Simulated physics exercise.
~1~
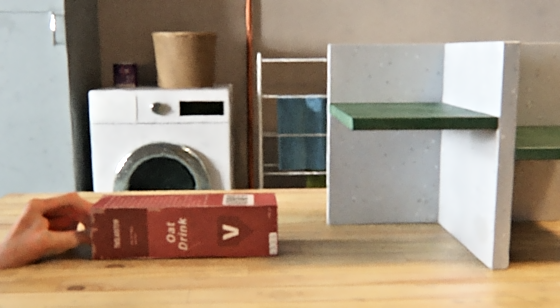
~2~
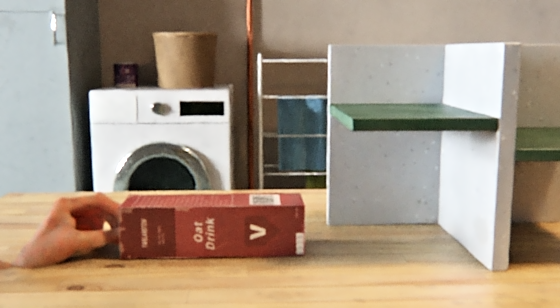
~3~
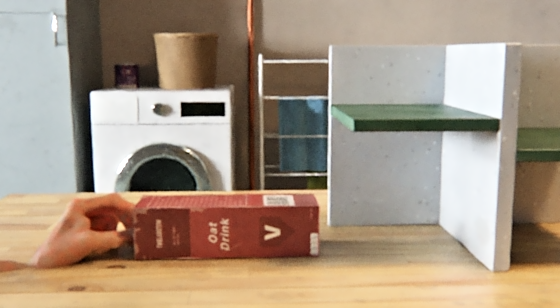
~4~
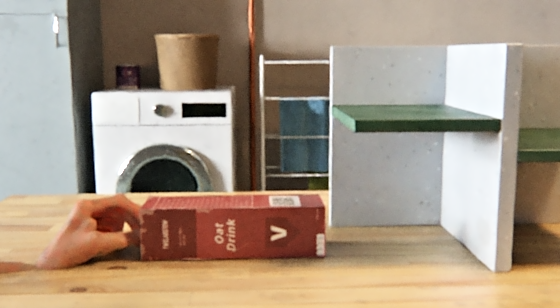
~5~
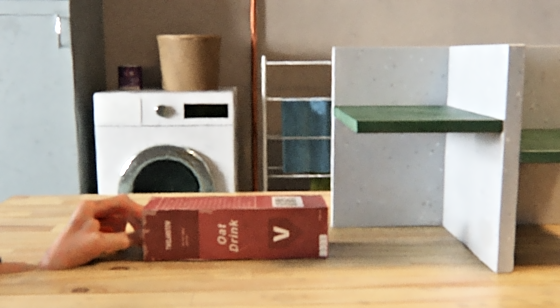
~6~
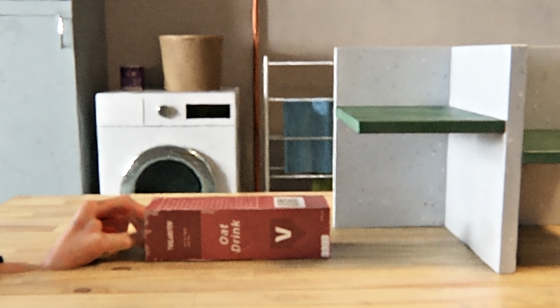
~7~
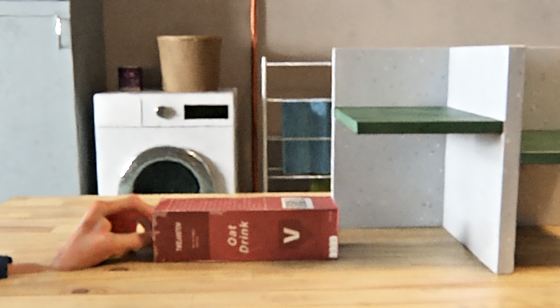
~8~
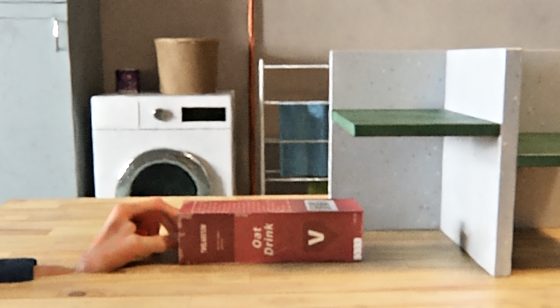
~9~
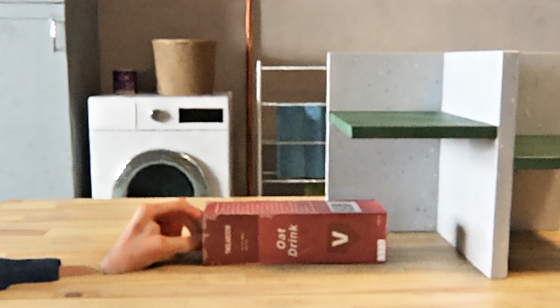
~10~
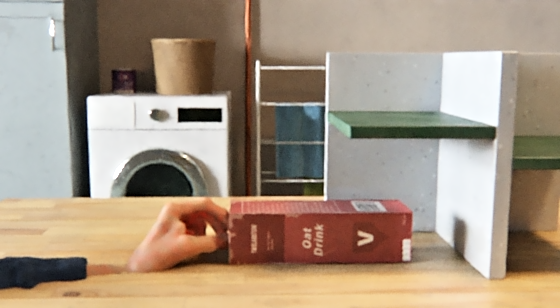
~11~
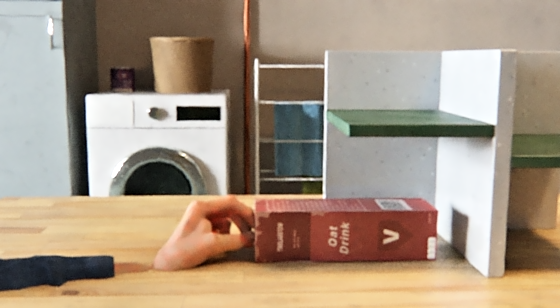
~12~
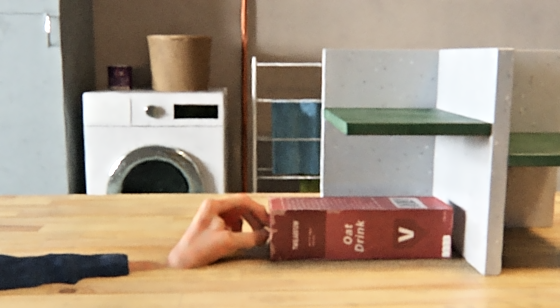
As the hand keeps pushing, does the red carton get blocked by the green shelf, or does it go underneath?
The red carton goes underneath. It clears the green shelf and slides into the space below while still lying on its side.
